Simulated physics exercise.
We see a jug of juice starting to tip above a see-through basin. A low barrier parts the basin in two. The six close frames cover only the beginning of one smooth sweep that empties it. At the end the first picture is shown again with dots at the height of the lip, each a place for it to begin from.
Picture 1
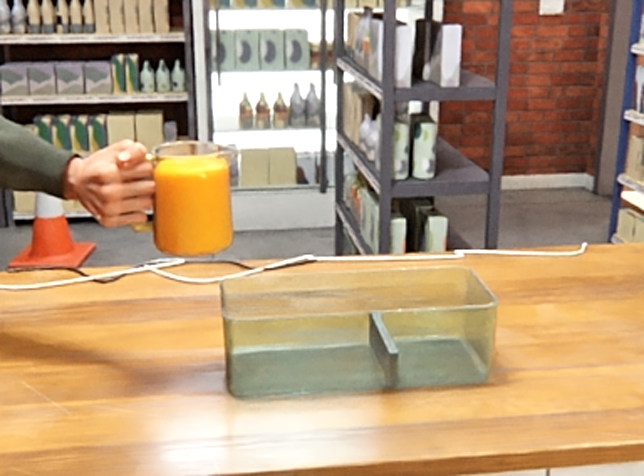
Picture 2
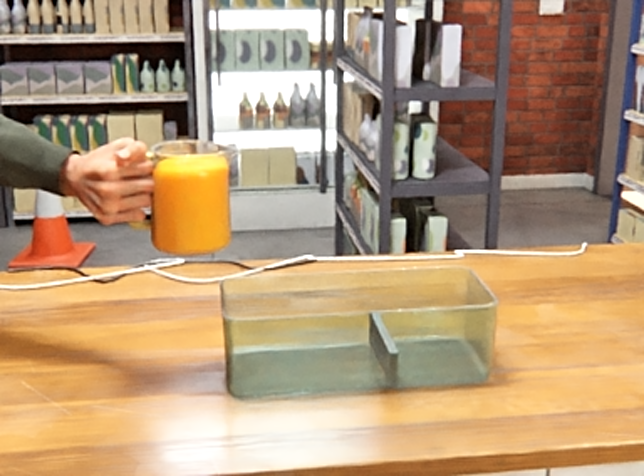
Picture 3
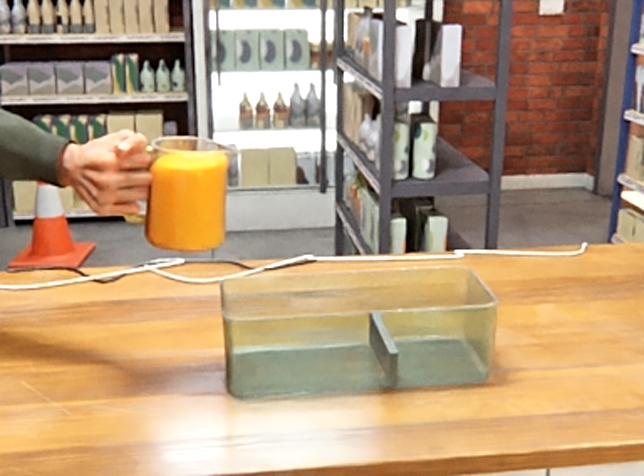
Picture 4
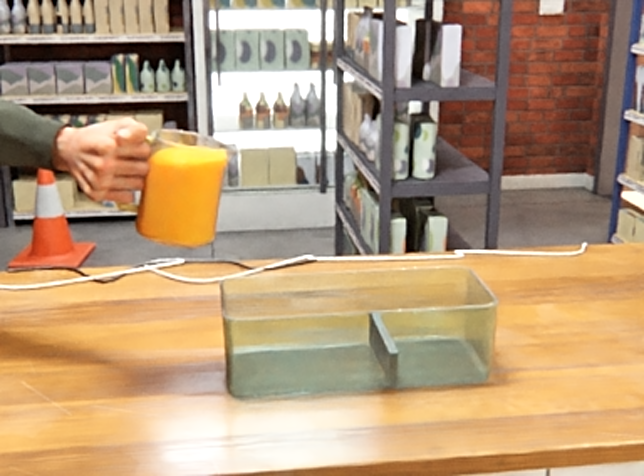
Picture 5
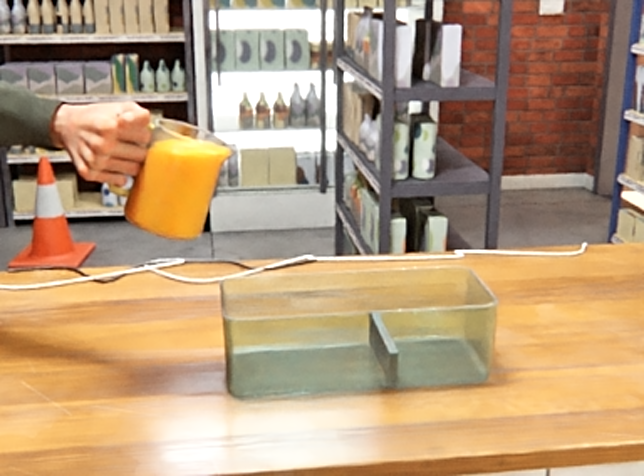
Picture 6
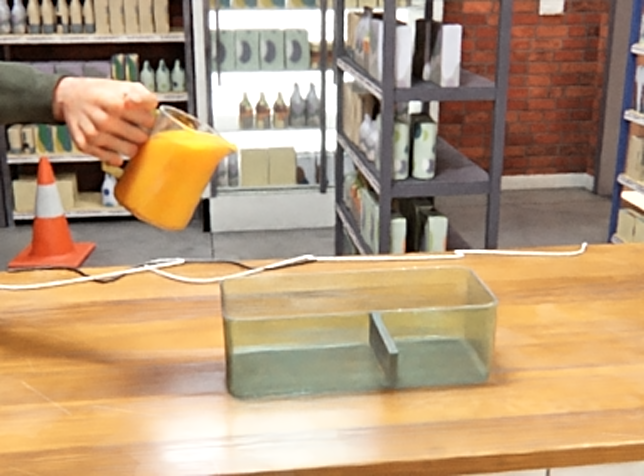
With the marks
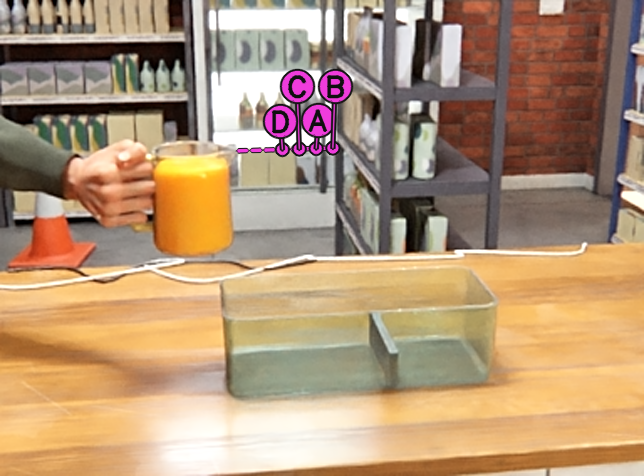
A hand reaching in from the left holds a clear jug of orange juice upright above a wooden counter, then gradually tilts it to the right, with nothing leaving it. Below and to the right sits an empty-looking see-through greenish basin, split by a low barrier, with a white cord behind it. The unmoving view faces shop shelves, a brick wall and an orange-and-white cone.
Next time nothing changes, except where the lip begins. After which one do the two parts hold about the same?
The best spot is D.
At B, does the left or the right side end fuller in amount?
More ends on the right.
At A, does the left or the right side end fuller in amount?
More ends on the right.
In magenta, A at (316, 148); B at (332, 148); C at (299, 149); D at (282, 149).
With A, about 10 % ends left of the wall and 87 % right of it; 3 % is lost outside.
With B, about 14 % ends left of the wall and 80 % right of it; 6 % is lost outside.
With C, about 20 % ends left of the wall and 75 % right of it; 5 % is lost outside.
With D, about 50 % ends left of the wall and 46 % right of it; 4 % is lost outside.
